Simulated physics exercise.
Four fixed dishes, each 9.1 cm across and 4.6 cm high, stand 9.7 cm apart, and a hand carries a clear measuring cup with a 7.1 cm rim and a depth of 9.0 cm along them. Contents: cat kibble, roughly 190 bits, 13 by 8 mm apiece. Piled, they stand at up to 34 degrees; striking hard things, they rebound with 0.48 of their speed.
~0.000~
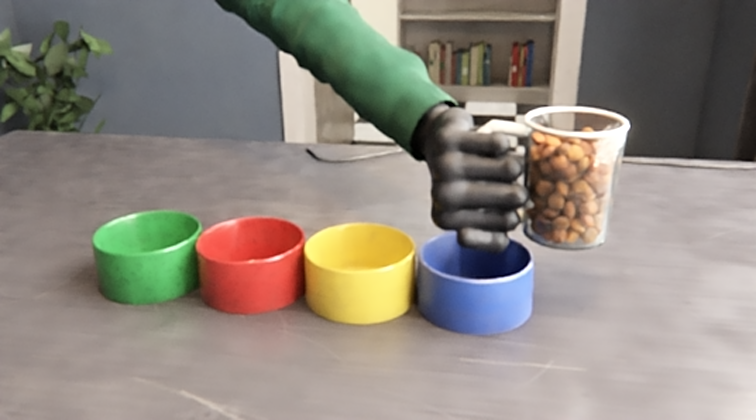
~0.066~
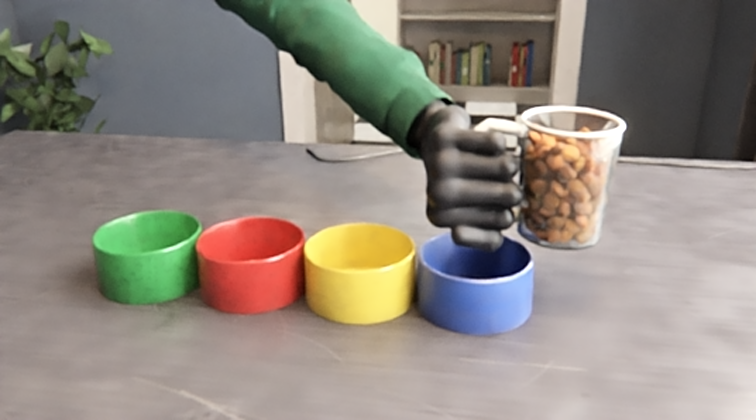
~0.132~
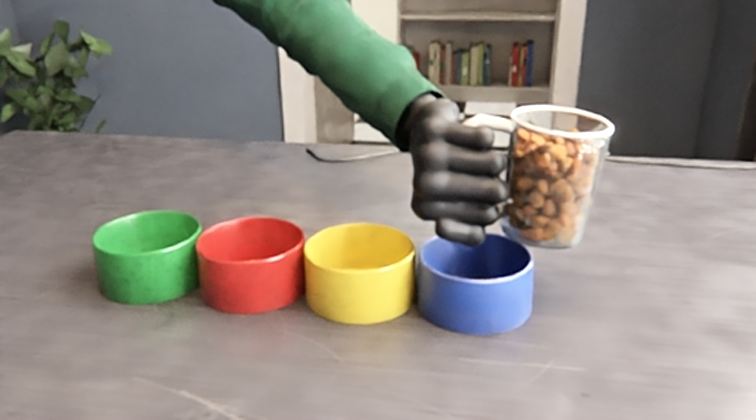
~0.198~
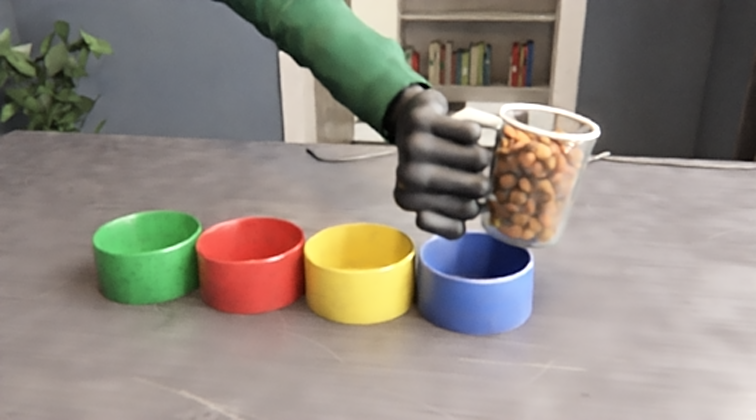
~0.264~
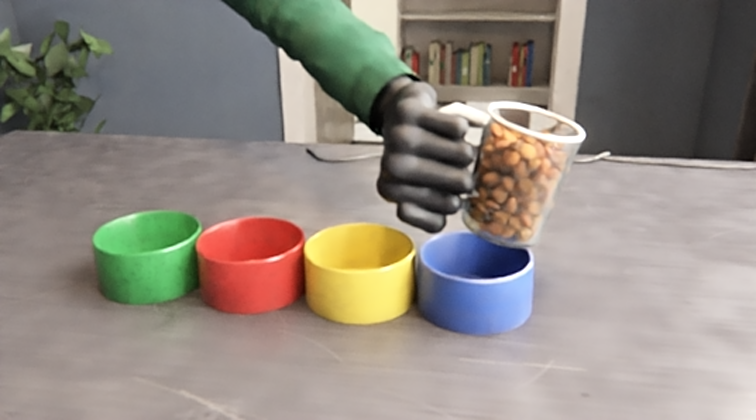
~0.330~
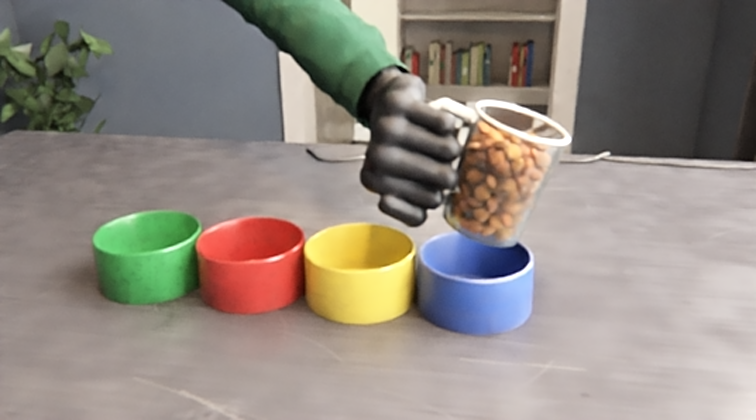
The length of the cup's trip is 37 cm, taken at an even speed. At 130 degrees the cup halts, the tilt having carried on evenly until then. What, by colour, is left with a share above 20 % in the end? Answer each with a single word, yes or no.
Red dish yes, blue dish no, green dish yes, yellow dish no, counter no.
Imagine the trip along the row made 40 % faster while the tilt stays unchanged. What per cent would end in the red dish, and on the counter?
Shares - red 10, counter 20.
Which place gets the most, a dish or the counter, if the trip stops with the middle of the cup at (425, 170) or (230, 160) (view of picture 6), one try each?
Blue; red.
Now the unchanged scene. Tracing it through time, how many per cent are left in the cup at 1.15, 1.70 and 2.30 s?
About 100, 85, 0 per cent.
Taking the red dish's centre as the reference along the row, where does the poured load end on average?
Offset: About 6 cm, leftward.
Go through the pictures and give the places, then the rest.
The first frame shows cup at (569, 179), tilt 0 degrees, lip at (626, 123), moved 0.0 cm; middle of the pieces at (574, 186); blue dish at (475, 255); yellow dish at (360, 247); red dish at (251, 239); green dish at (148, 232).
The second frame shows cup at (565, 178), tilt 1 degrees, lip at (622, 124), moved 0.3 cm; middle of the pieces at (569, 186).
The third frame shows cup at (551, 178), tilt 5 degrees, lip at (610, 127), moved 1.4 cm; middle of the pieces at (555, 186).
The fourth frame shows cup at (534, 177), tilt 9 degrees, lip at (596, 130), moved 2.7 cm; middle of the pieces at (537, 185).
The fifth frame shows cup at (517, 176), tilt 13 degrees, lip at (582, 134), moved 3.9 cm; middle of the pieces at (520, 184).
The sixth frame shows cup at (501, 175), tilt 17 degrees, lip at (567, 138), moved 5.2 cm; middle of the pieces at (503, 184); blue dish at (475, 255); yellow dish at (360, 247); red dish at (251, 239); green dish at (148, 232). The cup turns about 65 degrees a second and travels 19 cm a second.
After 1.15 s, tilt 70 degrees; cup holds 100 %.
Then, at 1.70 s, tilt 105 degrees; cup holds 85 %, red 15 %.
After 2.30 s, tilt 130 degrees; cup holds 0 %, red 30 %, green 60 %.
At rest (3.0 s), red 30 %, blue 0 %, green 60 %, yellow 0 %, counter 10 %.
